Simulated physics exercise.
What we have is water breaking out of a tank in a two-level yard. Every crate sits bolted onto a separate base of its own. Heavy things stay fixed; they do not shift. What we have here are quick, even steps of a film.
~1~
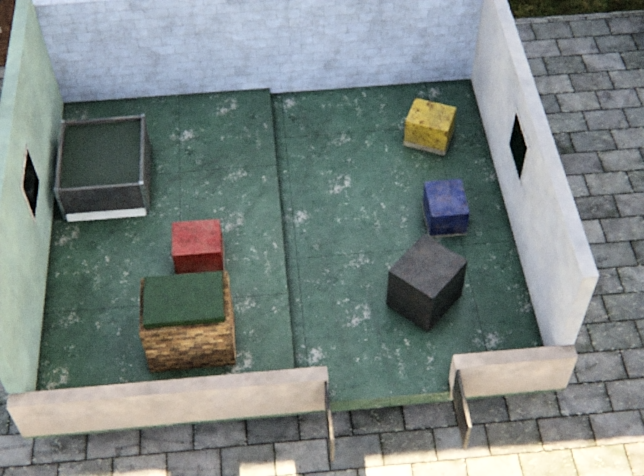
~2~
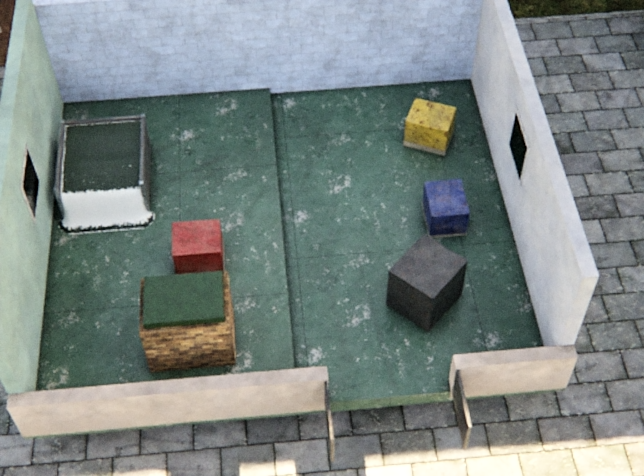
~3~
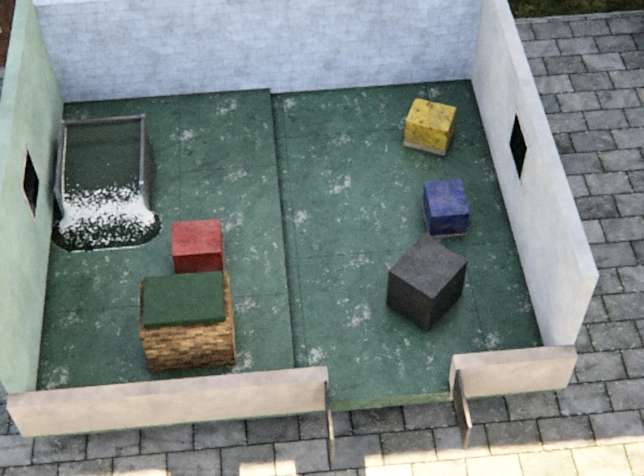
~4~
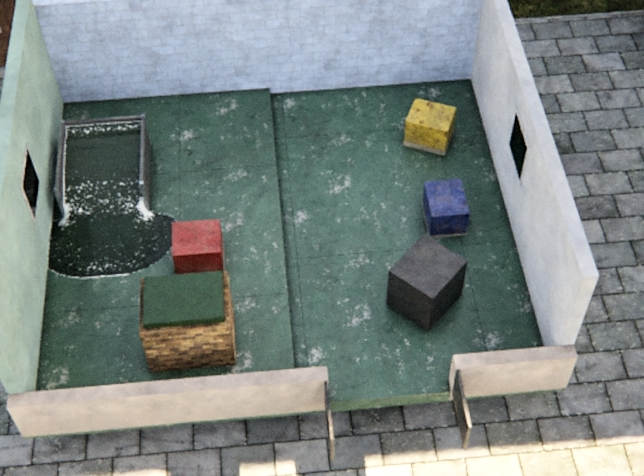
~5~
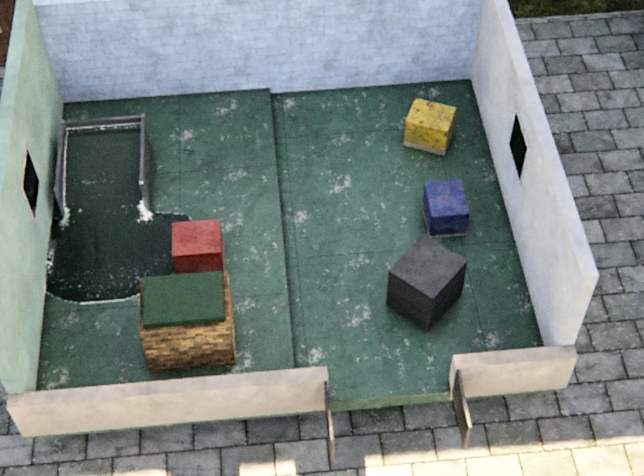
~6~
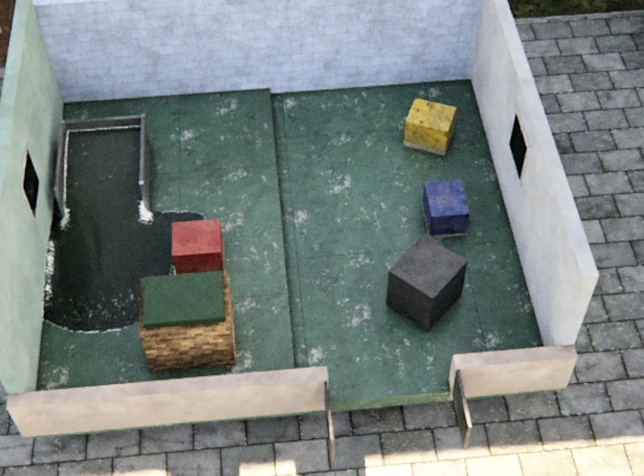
Water bursting from an open tank in a walled green yard, spreading in a dark pool toward the red and brick blocks.
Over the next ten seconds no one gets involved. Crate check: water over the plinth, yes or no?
Red crate yes, yellow crate no, blue crate yes.
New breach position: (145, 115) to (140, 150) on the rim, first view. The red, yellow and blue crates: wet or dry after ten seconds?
Result: Red crate is left untouched, yellow crate gets overtopped, blue crate gets overtopped.
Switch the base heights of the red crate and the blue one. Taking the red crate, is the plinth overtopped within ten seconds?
Red: Flooded.
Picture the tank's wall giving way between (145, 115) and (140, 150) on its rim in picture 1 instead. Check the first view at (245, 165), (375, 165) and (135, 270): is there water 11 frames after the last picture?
First: Reached by the flood. Second: Reached by the flood. Third: Spared by the leak.
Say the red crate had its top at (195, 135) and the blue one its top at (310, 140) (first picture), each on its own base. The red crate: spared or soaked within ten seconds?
Answer: Red stays clear.
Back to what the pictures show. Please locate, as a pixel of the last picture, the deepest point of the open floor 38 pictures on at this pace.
Around (542, 360).
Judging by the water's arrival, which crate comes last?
Last of all: The yellow-painted one.
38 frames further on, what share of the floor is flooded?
Estimated share: Around 50 %.
A moment on, water covers 20 % of the floor; the red crate water round its plinth, the yellow crate not reached, the blue crate not reached.
Next, water covers 25 % of the floor; the red crate water round its plinth, the yellow crate not reached, the blue crate not reached.
Then, water covers 35 % of the floor; the red crate water round its plinth, the yellow crate not reached, the blue crate not reached.
Later, water covers 50 % of the floor; the red crate water round its plinth, the yellow crate not reached, the blue crate water round its plinth.
In the end, water covers 75 % of the floor; the red crate was topped, the yellow crate stayed above the water, the blue crate was topped.
